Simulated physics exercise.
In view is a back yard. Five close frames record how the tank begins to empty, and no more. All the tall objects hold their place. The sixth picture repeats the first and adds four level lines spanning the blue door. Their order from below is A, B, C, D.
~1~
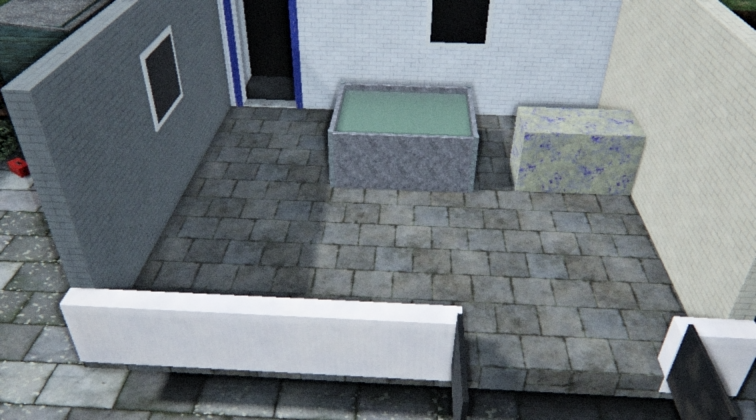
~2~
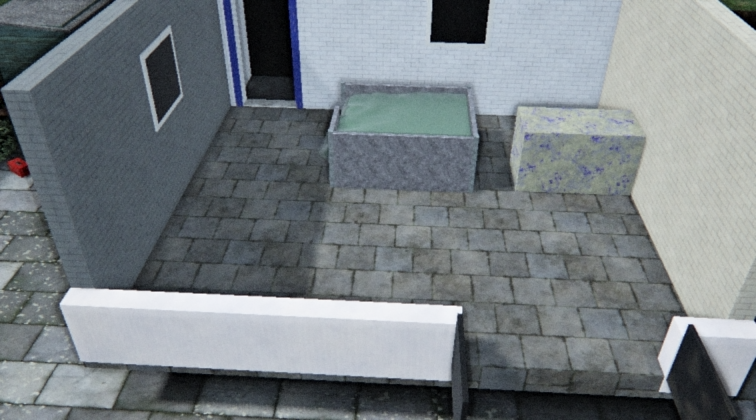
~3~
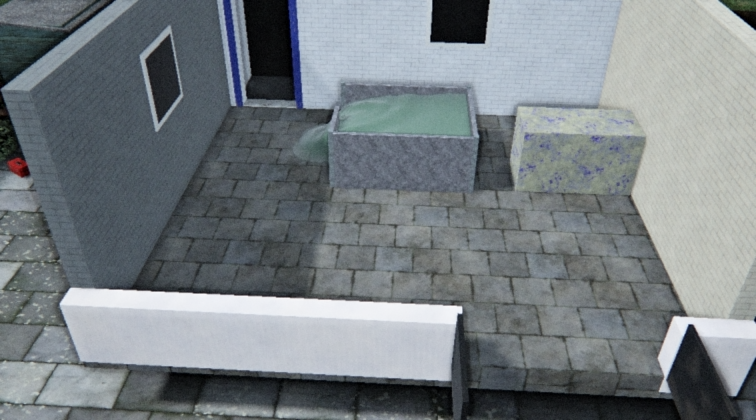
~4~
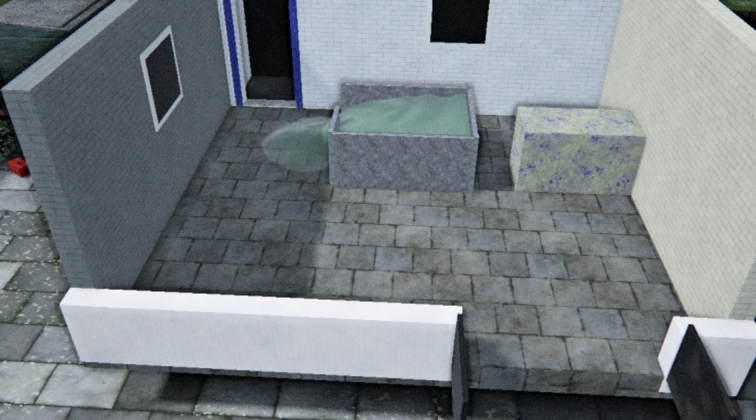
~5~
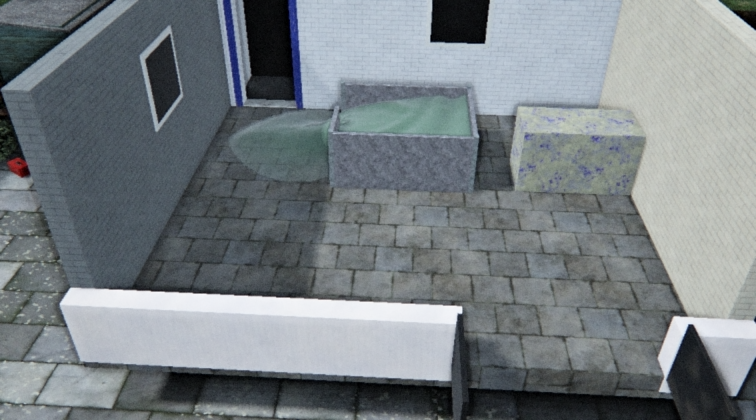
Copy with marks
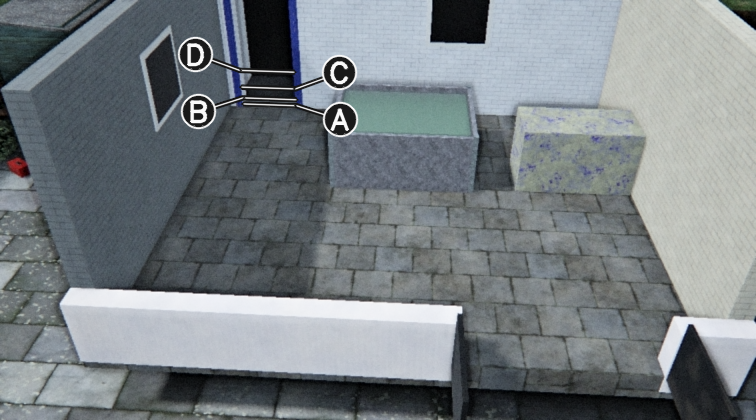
In the video, a stone tank of greenish water stands in a paved, walled back yard beside a speckled block. The water surface shifts, then water pours out over the tank's left side and spreads leftward across the paving.
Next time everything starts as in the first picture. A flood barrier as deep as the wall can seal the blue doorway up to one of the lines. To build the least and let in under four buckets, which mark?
The answer is height C.
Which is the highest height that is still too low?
Here it is height B.
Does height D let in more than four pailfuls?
No, not at all.
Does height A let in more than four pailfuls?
Yes, it does.
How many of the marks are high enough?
Two of them.
In white, A at (270, 104); B at (269, 98); C at (268, 88); D at (266, 71); from the bottom up A, B, C, D.
For height A, dozens of bucketfuls pour in.
For height B, some 15 bucketfuls get in.
For height C, a bucket or two gets in.
For height D, nothing gets over.
